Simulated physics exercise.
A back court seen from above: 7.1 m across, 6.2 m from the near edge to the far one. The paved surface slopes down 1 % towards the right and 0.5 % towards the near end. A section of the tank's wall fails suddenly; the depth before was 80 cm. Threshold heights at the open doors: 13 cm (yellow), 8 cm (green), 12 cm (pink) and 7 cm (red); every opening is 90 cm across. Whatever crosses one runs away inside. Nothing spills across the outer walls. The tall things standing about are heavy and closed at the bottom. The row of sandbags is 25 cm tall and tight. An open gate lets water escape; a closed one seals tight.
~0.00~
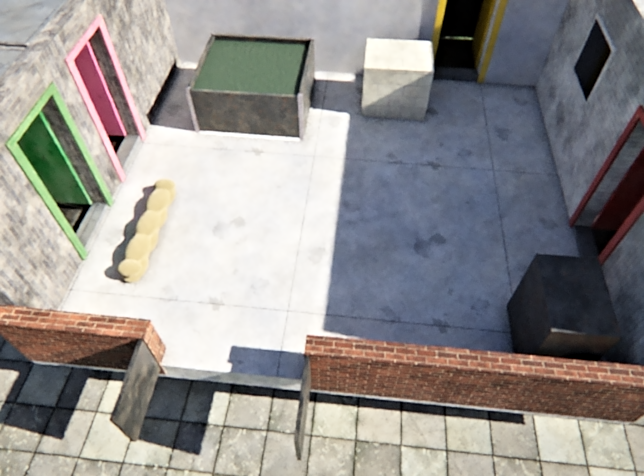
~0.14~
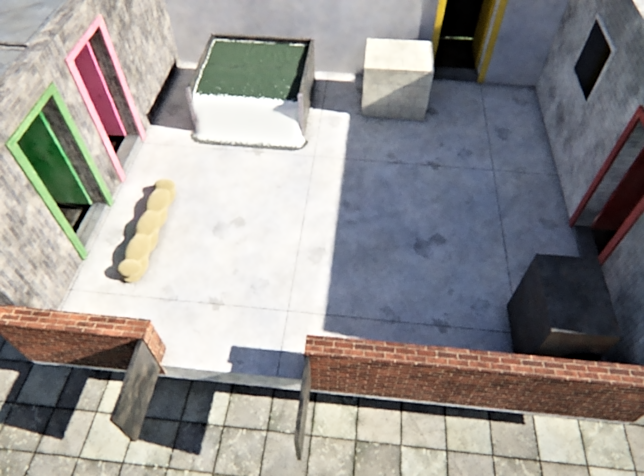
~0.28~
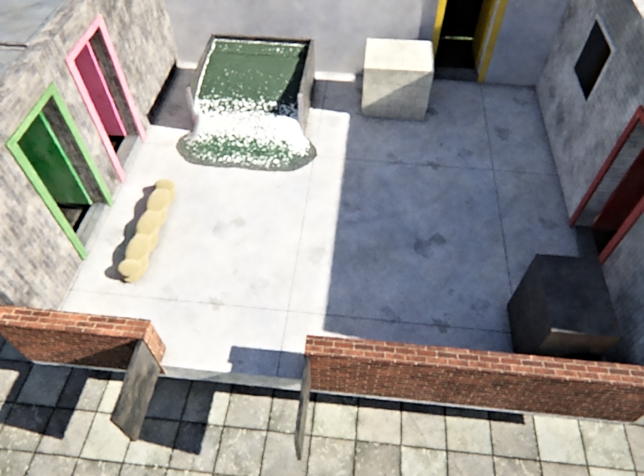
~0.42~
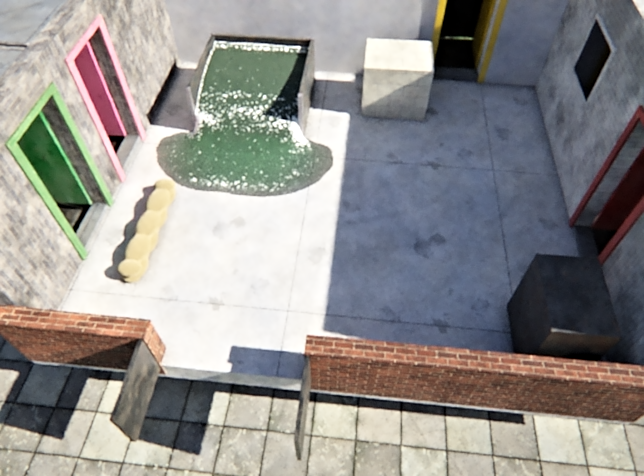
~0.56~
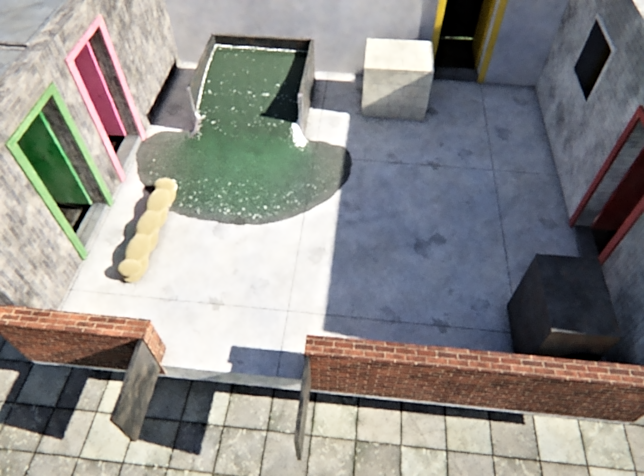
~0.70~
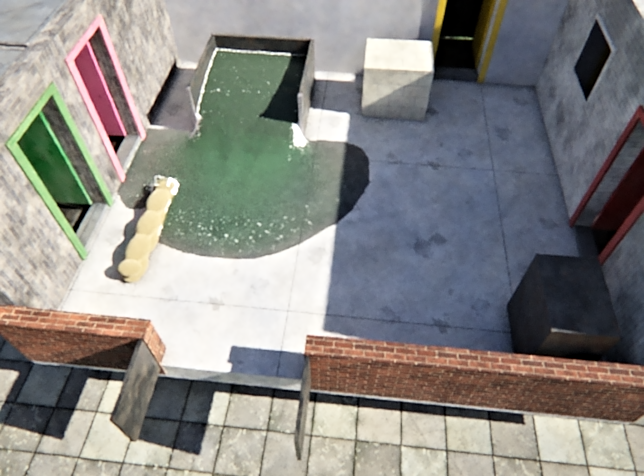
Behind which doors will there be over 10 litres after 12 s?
Door by door: At the yellow door it stays under the limit; at the green door it passes the limit; at the pink door it keeps below the limit; at the red door it keeps below the limit.
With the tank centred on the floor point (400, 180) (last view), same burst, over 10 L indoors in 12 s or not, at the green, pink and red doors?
Then: Green under, pink not over, red above.
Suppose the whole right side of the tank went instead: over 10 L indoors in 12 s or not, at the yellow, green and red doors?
Then: Yellow not over, green not over, red past it.
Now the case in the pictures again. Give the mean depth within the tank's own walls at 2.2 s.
Some 17 cm.
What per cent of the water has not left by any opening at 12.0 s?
Some 54 per cent remains.
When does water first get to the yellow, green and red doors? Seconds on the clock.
Arrival: Yellow 8.5 s, green 0.9 s, red 4.0 s.
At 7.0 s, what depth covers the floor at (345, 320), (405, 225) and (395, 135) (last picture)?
Roughly 6, 4 and 1 cm, in turn.
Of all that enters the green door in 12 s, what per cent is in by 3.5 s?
About 20 per cent.
After 1.4 s water covers 40 % of the floor and is deepest (38 cm) near (142, 344); yellow door not reached, green door 10 cm at the sill, 0 L in, pink door 10 cm at the sill, 0 L in, red door not reached.
After 2.2 s water covers 50 % of the floor and is deepest (37 cm) near (61, 336); yellow door not reached, green door 9 cm at the sill, 4 L in, pink door 9 cm at the sill, 1 L in, red door not reached.
After 3.5 s water covers 55 % of the floor and is deepest (23 cm) near (610, 392); yellow door not reached, green door 14 cm at the sill, 8 L in, pink door 7 cm at the sill, 2 L in, red door not reached.
After 7.0 s water covers 80 % of the floor and is deepest (12 cm) near (501, 367); yellow door not reached, green door 6 cm at the sill, 40 L in, pink door 4 cm at the sill, 2 L in, red door 4 cm at the sill, 0 L in.
After 12.0 s water covers 80 % of the floor and is deepest (8 cm) near (503, 381); yellow door 6 cm at the sill, 0 L in, green door 2 cm at the sill, 40 L in, pink door 2 cm at the sill, 2 L in, red door 4 cm at the sill, 0 L in.
